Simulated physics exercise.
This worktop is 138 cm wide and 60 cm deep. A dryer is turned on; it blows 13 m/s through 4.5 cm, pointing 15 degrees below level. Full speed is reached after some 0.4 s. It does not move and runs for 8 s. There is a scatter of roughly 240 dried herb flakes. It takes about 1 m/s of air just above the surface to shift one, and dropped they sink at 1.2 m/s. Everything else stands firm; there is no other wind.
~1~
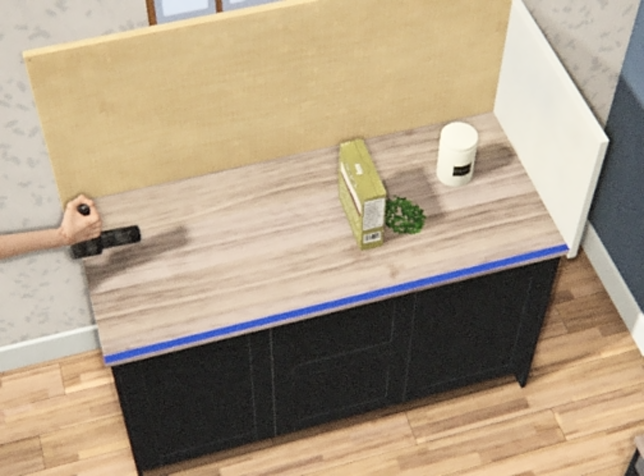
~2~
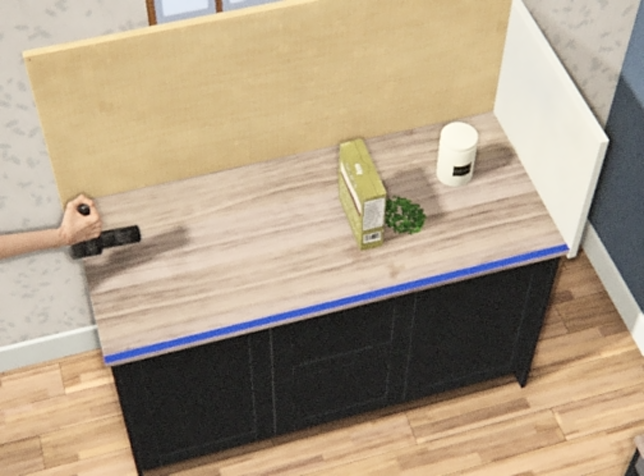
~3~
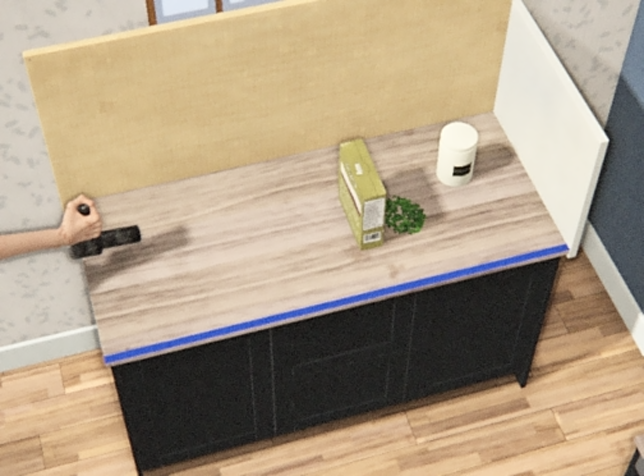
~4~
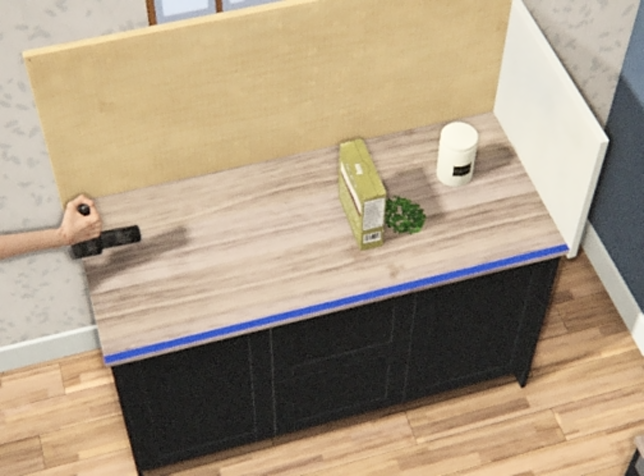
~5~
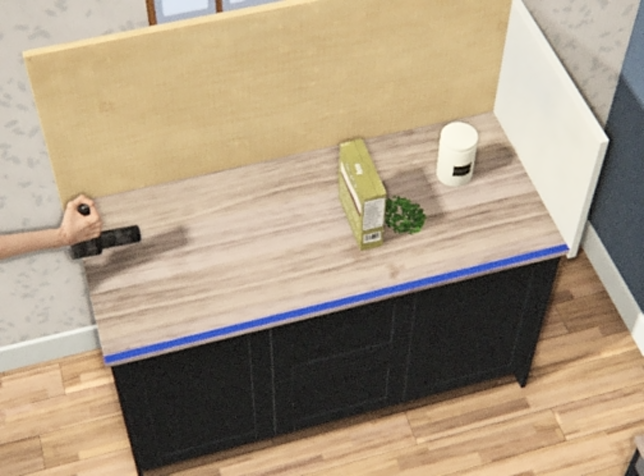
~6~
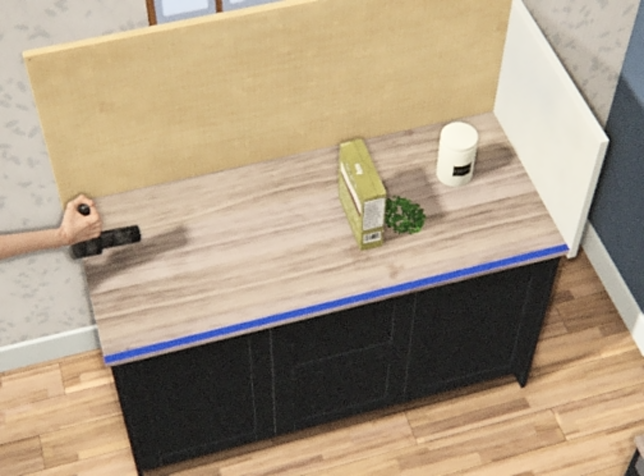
On a wood-grain worktop above dark cabinets, a hand at the left holds a black dryer pointed across the surface toward a green carton, a small heap of green flakes and a white jar. From start to finish the hand stays in place, and the flakes, carton and jar show no visible movement.
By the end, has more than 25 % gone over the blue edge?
More than a quarter over the blue edge: No.
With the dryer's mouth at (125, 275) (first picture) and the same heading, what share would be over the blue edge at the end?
In that case some 0 per cent.
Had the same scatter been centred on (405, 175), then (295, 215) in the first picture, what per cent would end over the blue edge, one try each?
In that order: 40 %, 90 %.
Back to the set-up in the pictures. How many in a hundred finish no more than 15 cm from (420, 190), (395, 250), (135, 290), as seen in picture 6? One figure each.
In turn about 70 %, 70 %, 0 %.
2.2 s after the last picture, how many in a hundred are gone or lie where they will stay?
About 90 %.
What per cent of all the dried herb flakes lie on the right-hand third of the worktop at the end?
Some 80 per cent.
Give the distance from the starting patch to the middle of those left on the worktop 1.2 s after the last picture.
Roughly 0 cm.
Then, 1.2 s after the last picture the count stands so, 0 % are over the blue edge; the middle of those still in play is near (403, 215).
Then, 2.2 s after the last picture the count stands so, 0 % are over the blue edge; the middle of those still in play is near (403, 215).
Then, 4.0 s after the last picture the count stands so, 0 % are over the blue edge; the middle of those still in play is near (403, 215).
Then, 7.6 s after the last picture, at the end, 0 % are over the blue edge; the middle of those still in play is near (403, 215).
